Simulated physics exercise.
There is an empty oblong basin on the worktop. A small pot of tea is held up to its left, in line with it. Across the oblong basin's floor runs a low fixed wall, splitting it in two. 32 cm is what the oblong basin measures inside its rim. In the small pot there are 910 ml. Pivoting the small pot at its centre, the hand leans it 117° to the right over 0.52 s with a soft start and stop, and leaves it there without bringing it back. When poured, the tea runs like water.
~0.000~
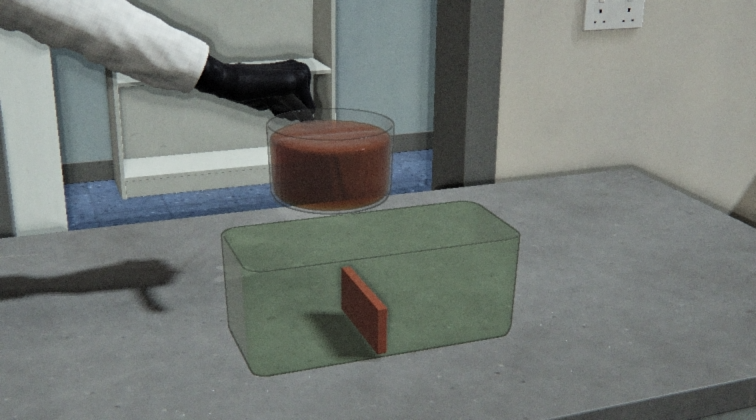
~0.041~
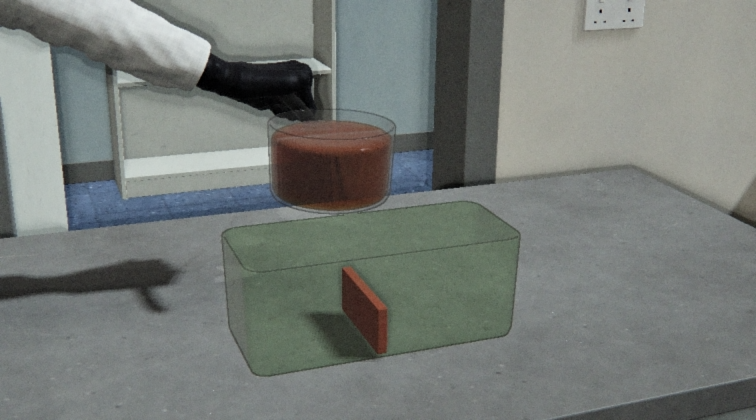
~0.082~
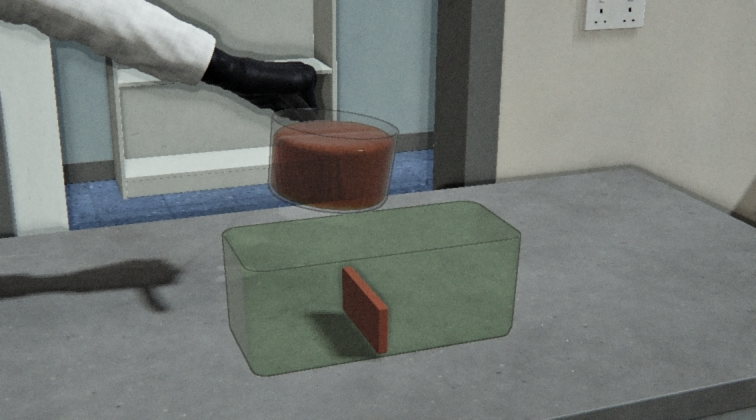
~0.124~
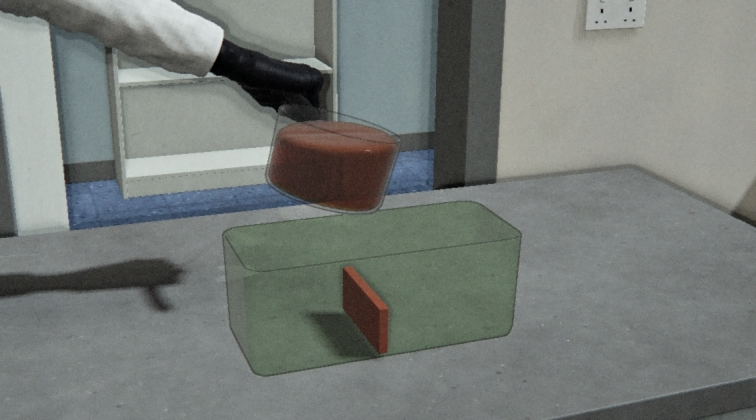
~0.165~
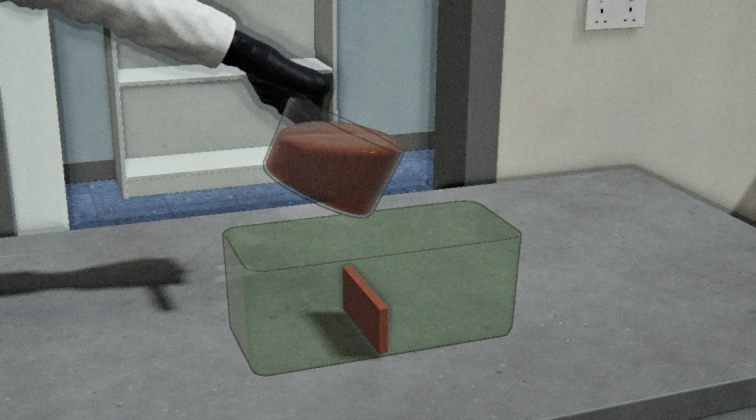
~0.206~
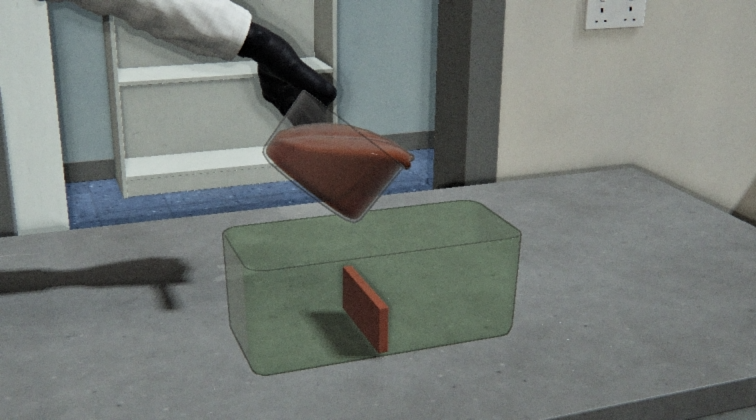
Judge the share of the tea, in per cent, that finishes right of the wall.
87 percent, roughly.
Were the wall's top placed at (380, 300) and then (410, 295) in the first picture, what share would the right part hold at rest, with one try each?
In turn about 70 and 40 per cent.
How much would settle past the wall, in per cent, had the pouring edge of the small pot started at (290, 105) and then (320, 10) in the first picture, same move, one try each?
Respectively 15 and 60 %.
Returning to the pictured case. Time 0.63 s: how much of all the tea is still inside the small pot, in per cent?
Roughly 2 per cent.
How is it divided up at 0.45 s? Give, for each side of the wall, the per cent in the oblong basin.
I'd say about 0 left and about 60 right.
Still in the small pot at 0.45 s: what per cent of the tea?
Close to 20 percent of the liquid remains at that time.
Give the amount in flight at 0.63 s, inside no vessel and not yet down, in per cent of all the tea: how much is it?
In-air share: About 14 %.
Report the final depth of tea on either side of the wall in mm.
The left side settles near 6 mm and the right side near 38 mm.
By 0.45 s the tilt is 112° and 20 per cent is still to pour, 0 is left of the wall and 60 right of it.
By 0.63 s the tilt is 117° and 2 per cent is still to pour, 6 is left of the wall and 77 right of it.
By 0.82 s the tilt is 117° and 0 per cent is still to pour, 8 is left of the wall and 90 right of it.
By 1.02 s the tilt is 117° and 0 per cent is still to pour, 9 is left of the wall and 87 right of it.
At rest 11 per cent lies left of the wall, 87 right of it and 3 outside.
